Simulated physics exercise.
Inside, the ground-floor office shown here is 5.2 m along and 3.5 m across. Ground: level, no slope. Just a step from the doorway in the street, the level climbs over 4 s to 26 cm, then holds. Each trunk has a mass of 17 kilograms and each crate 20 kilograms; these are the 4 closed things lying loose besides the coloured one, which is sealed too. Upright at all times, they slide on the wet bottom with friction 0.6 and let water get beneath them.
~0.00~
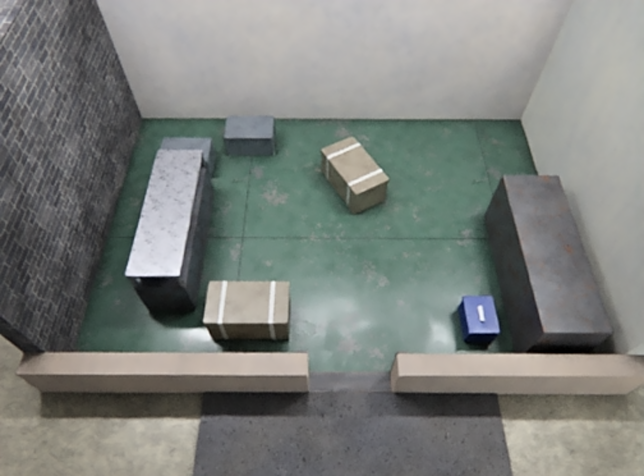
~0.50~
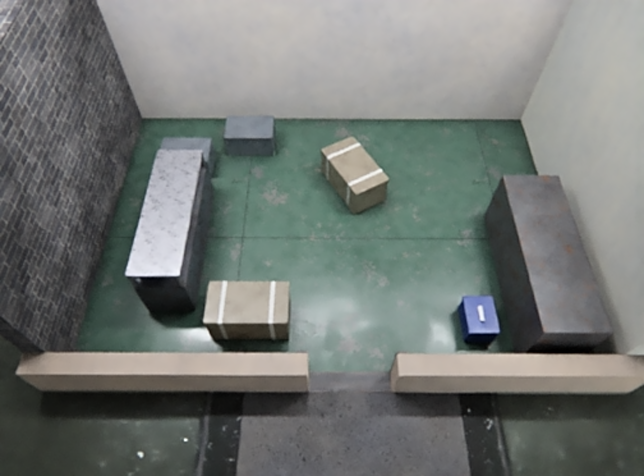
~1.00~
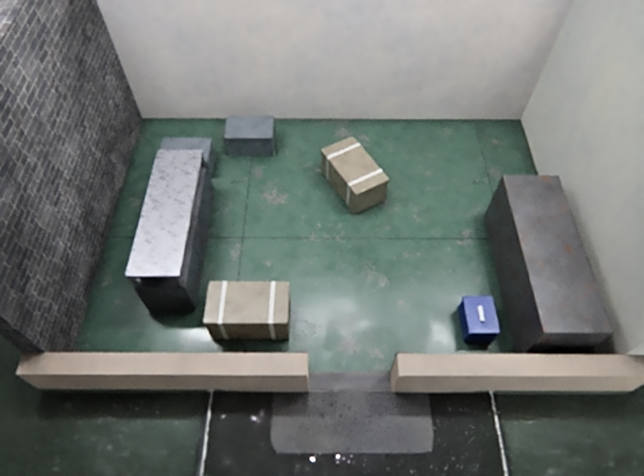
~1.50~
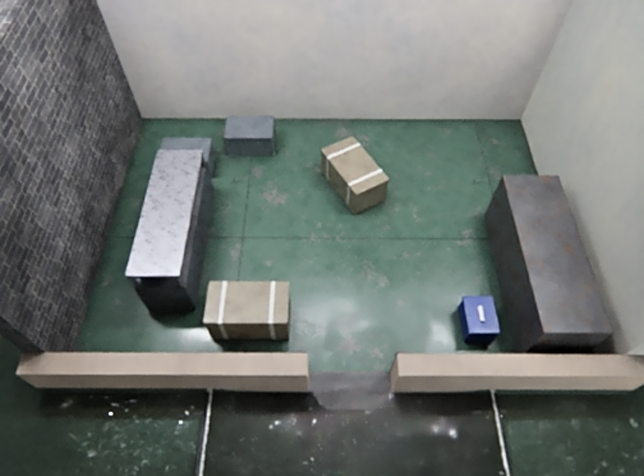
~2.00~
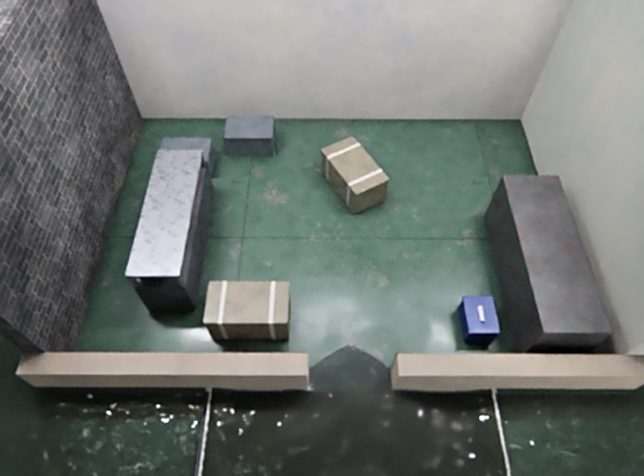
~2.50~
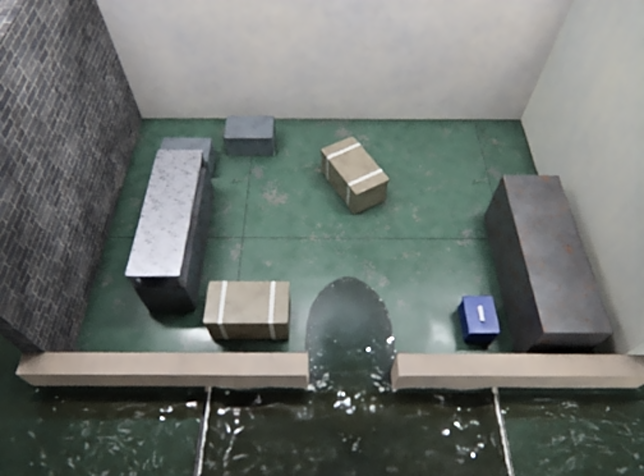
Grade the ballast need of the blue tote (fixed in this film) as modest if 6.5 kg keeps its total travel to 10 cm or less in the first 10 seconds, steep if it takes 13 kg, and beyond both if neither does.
Modest.
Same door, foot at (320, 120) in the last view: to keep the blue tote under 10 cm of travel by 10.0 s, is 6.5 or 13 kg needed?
Result: Neither option suffices.
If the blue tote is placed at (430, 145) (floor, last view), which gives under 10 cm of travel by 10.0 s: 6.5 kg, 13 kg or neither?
Well, no option works.
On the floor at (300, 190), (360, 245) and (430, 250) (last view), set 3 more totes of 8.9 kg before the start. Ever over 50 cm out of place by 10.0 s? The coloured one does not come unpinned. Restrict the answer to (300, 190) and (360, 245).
Result, in order - exceeds it; exceeds it.
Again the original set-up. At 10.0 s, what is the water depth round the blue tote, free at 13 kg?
Depth: Approx. 4 cm.
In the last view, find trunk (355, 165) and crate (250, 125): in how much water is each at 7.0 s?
Roughly 11 and 7 cm.
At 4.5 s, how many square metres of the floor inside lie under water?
Some 8.0 m2 of it.
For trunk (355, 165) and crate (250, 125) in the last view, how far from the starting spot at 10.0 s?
In that order: 200 cm, 120 cm.
After 3.5 s the blue tote would be 0 cm from its start with 6.5 kg and 0 cm from its start with 13 kg; 0 cm of water round it then.
After 4.5 s the blue tote would be 0 cm from its start with 6.5 kg and 0 cm from its start with 13 kg; 1 cm of water round it then.
After 7.0 s the blue tote would be 0 cm from its start with 6.5 kg and 0 cm from its start with 13 kg; 2 cm of water round it then.
After 10.0 s the blue tote would be 0 cm from its start with 6.5 kg and 0 cm from its start with 13 kg; 4 cm of water round it then.
